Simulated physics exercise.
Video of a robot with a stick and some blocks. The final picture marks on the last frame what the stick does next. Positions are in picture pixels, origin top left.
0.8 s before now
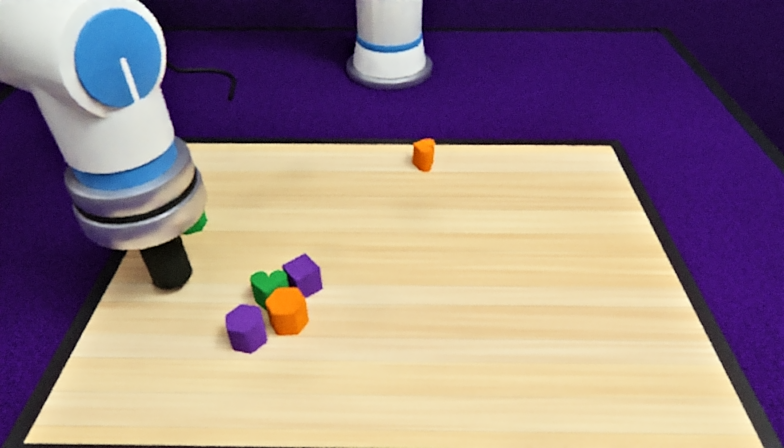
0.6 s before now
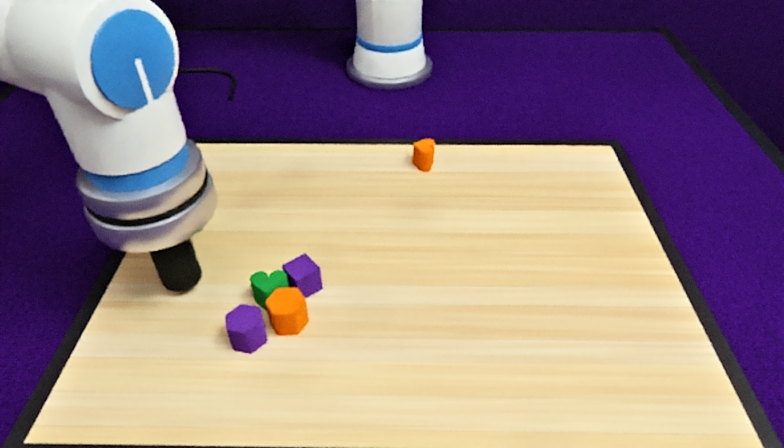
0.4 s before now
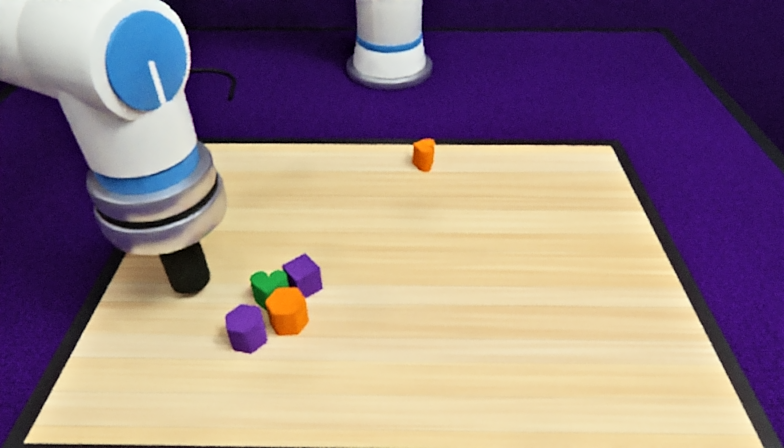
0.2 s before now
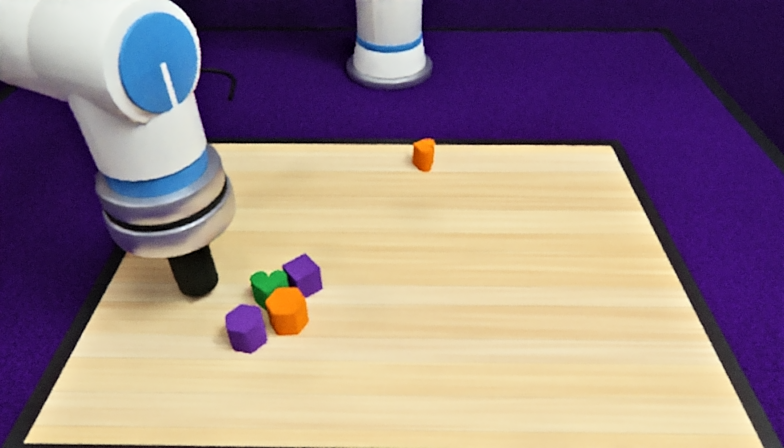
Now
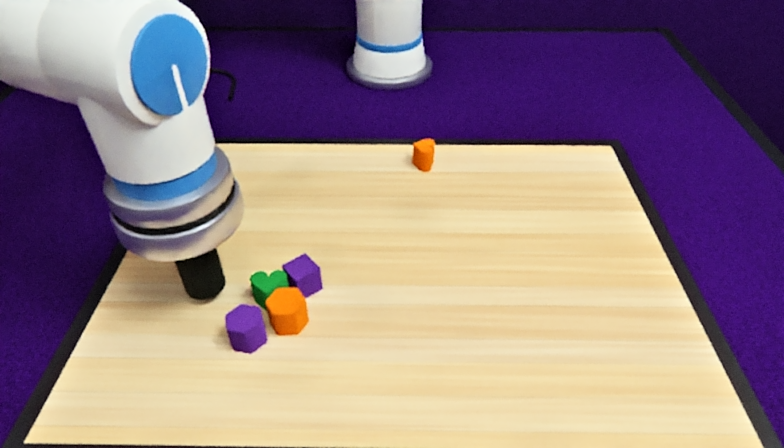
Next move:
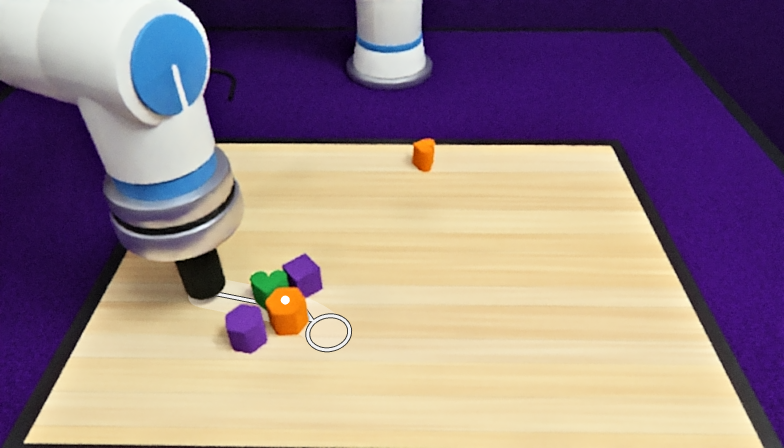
A robot arm with a black stick slid slowly to the right over a wooden board, drawing closer to a cluster of purple, green and orange blocks, none of which moved.
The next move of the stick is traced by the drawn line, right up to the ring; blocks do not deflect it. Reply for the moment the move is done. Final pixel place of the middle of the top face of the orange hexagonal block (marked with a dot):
It should be at about (325, 344).
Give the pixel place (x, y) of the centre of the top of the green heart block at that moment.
The green heart block ends near (358, 292).
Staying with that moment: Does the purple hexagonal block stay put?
In short: Yes.
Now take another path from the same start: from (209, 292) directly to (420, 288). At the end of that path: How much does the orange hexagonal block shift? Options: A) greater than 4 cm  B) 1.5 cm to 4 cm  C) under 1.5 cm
B: 1.5 cm to 4 cm.
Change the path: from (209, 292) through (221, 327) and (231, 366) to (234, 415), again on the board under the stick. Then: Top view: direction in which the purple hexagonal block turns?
It spins against the clock.
Path on the board, from (209, 292) via (272, 305), ending at (329, 332); the dot is on the orange hexagonal block.
What follows on the original path. One third of the way, stick at (249, 294); green heart block at (284, 282); orange hexagonal block at (294, 306), turned 20° clockwise; purple square block at (309, 264), turned 20° anticlockwise.
Two thirds of the way, stick at (292, 304); green heart block at (330, 288); orange hexagonal block at (307, 316), turned 60° clockwise; purple square block at (313, 263), turned 30° anticlockwise.
At the end, stick at (328, 325); purple hexagonal block in place; green heart block at (358, 292), turned 85° anticlockwise; orange hexagonal block at (325, 344), turned 125° clockwise; purple square block at (313, 263), turned 30° anticlockwise.
